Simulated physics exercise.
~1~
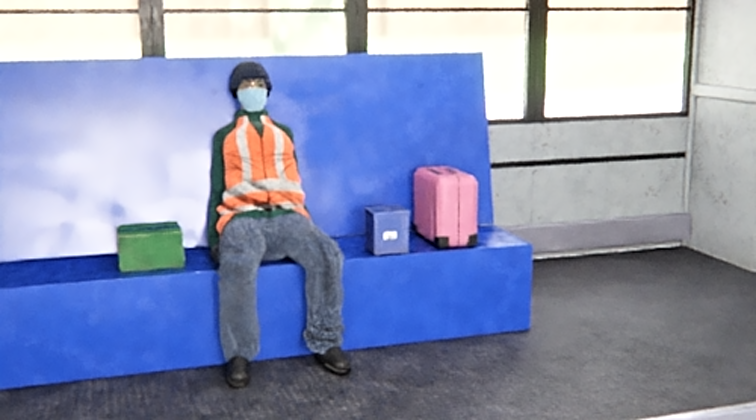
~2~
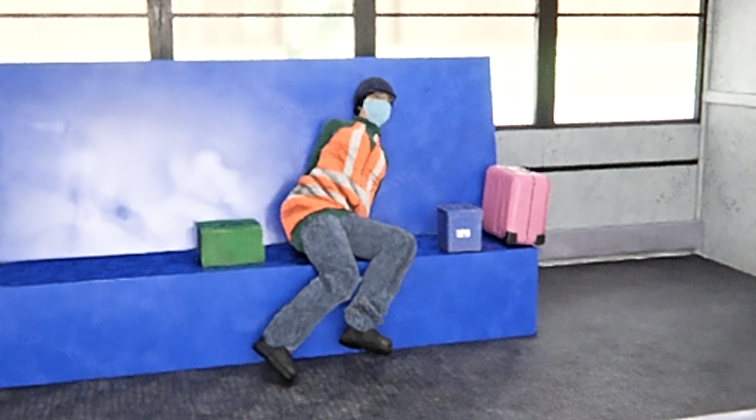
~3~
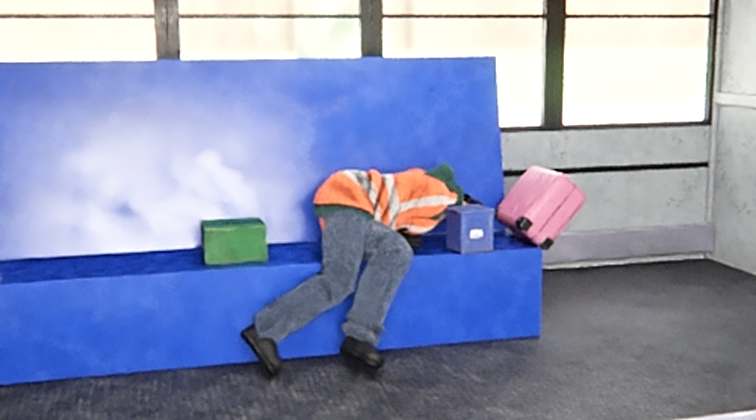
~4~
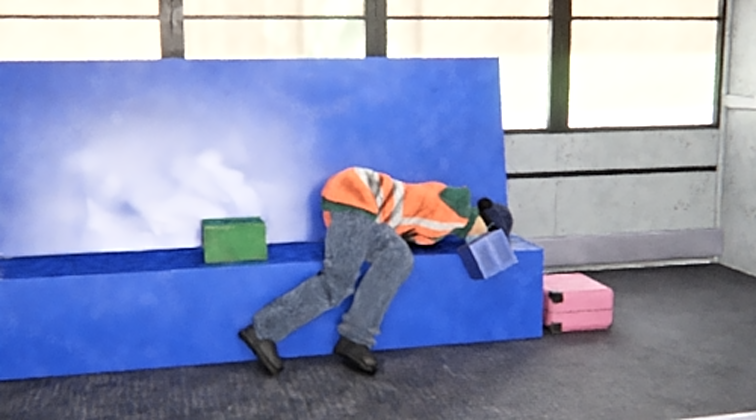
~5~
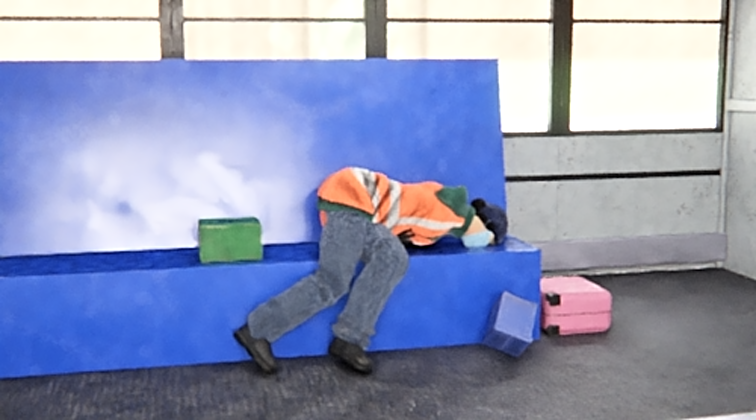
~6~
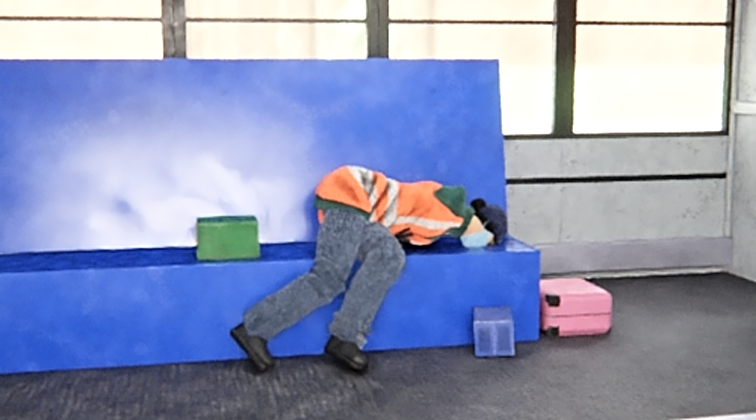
A masked commuter in a dark cap and orange safety vest sits slumped on a blue side bench in a tram, seen from the front as the view drifts slightly sideways. A green carton rests to the left, with a blue tub and a pink case to the right. The commuter tips right and folds down sideways onto the seat, while the luggage slides right. The pink case leans over the bench end and drops to the floor, then the blue tub tumbles after it. Both lie on the floor, while the carton and the commuter's hips stay on the bench.
